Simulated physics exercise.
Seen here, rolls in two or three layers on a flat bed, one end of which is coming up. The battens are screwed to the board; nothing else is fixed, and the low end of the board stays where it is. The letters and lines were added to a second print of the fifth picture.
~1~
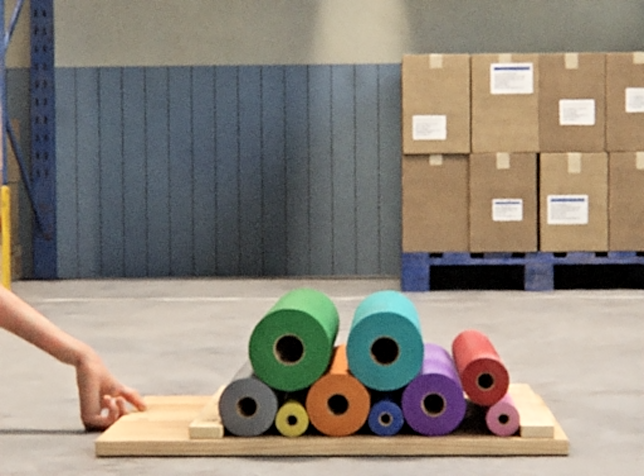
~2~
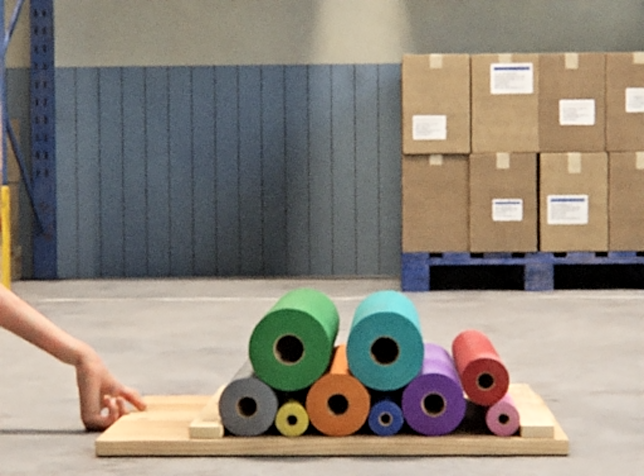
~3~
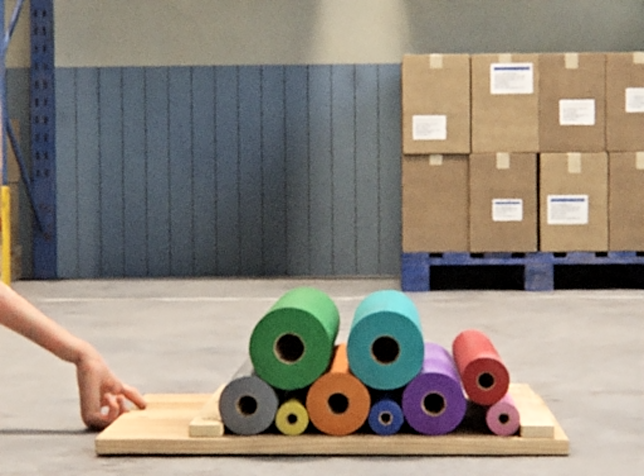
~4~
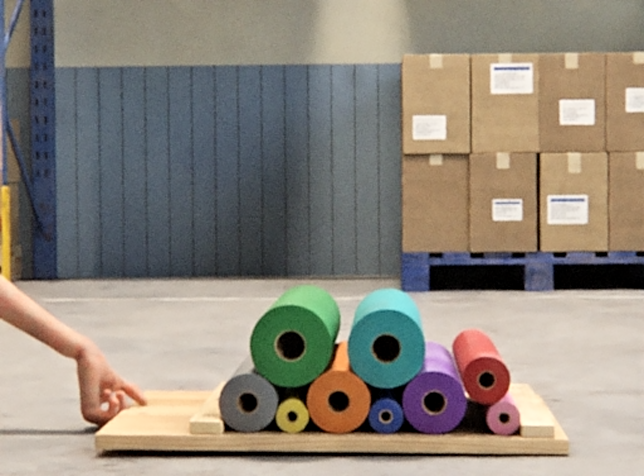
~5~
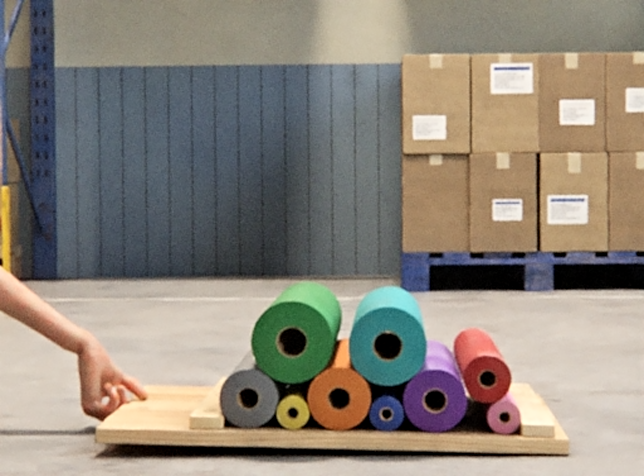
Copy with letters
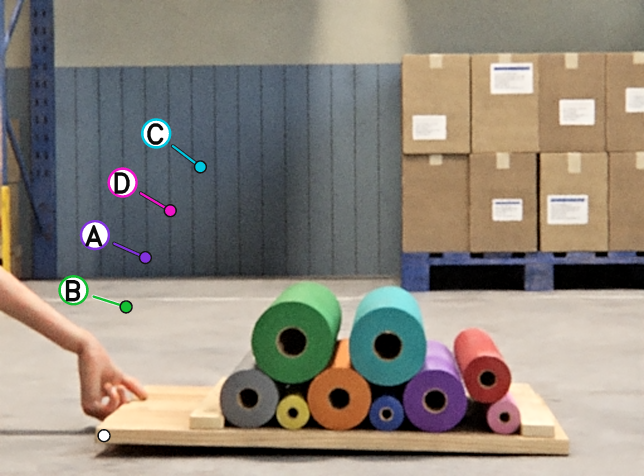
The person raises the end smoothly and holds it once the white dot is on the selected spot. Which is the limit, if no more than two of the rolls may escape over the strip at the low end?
Mark C is as high as it can go.
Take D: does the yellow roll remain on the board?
The yellow roll: Yes.
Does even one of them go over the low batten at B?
Yes, at B.
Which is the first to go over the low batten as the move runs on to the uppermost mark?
First is the red one.
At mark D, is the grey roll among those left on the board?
Yes, with D.
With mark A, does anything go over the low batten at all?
At A: Yes.
On the marked copy, A at (146, 257); B at (126, 307); C at (200, 167); D at (171, 210); the white dot at (104, 436).
Following C. Soon after the start, board at 20°.
Later, board at 37°.
In the end, board at 38°, one over the low batten (red).
As for the rest, A one over the low batten (red); B one over the low batten (red); D one over the low batten (red).
